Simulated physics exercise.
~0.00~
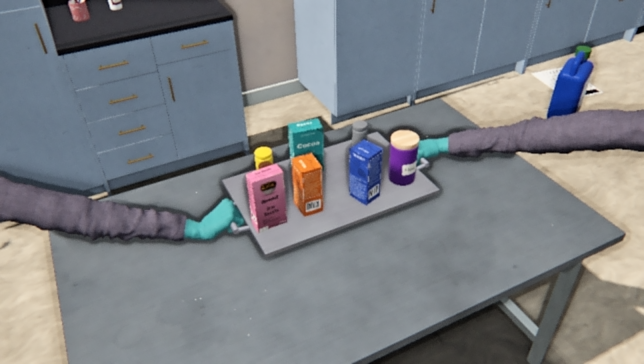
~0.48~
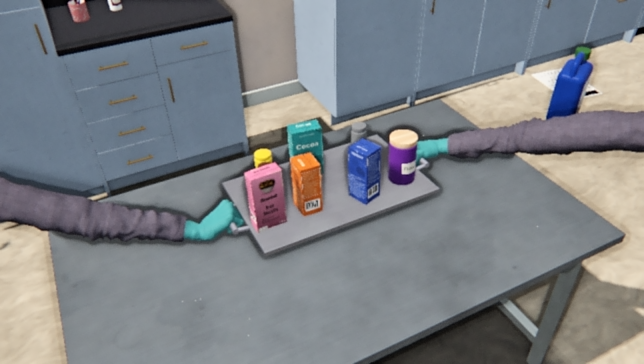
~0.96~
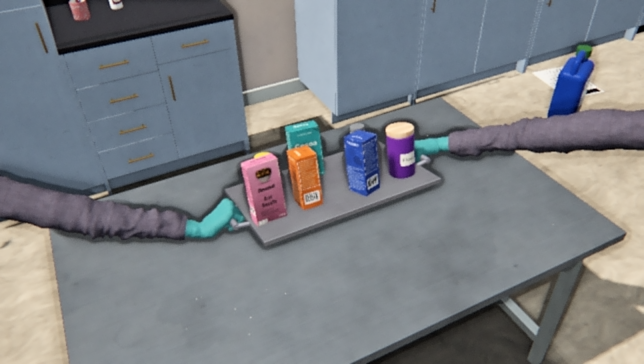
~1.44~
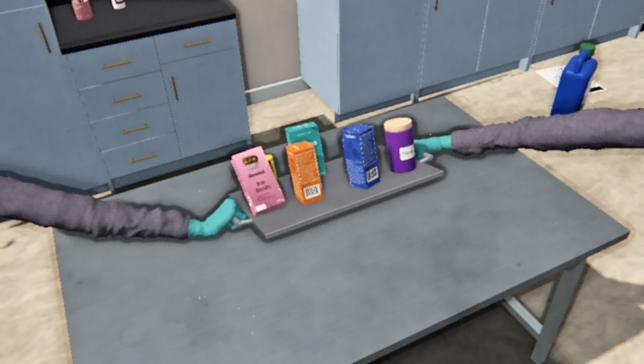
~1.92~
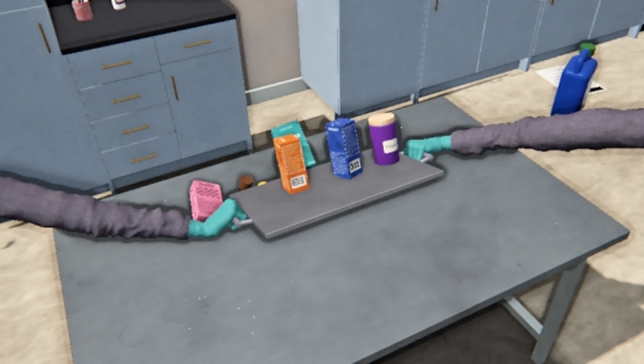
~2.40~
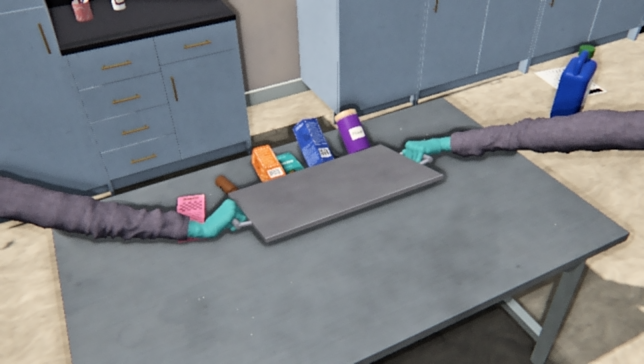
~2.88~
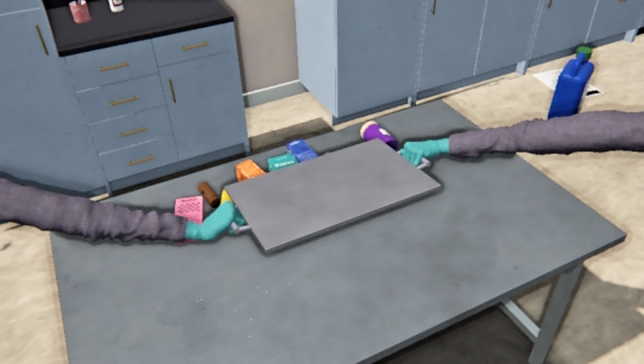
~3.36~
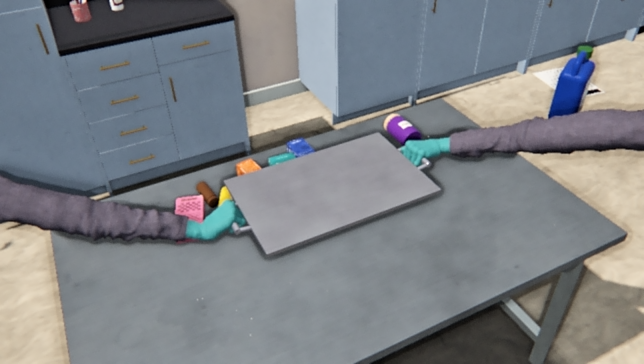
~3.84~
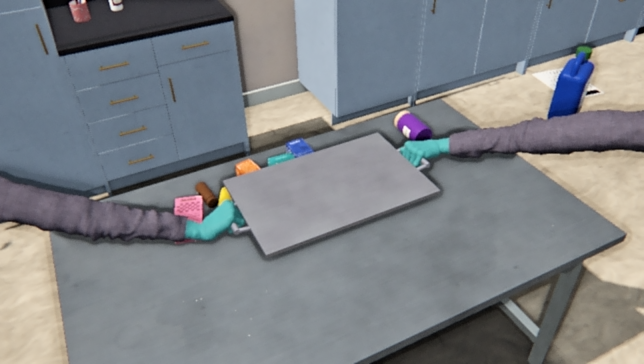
A rimless gray tray held by two gloved hands tips backward, spilling all its items onto the table.
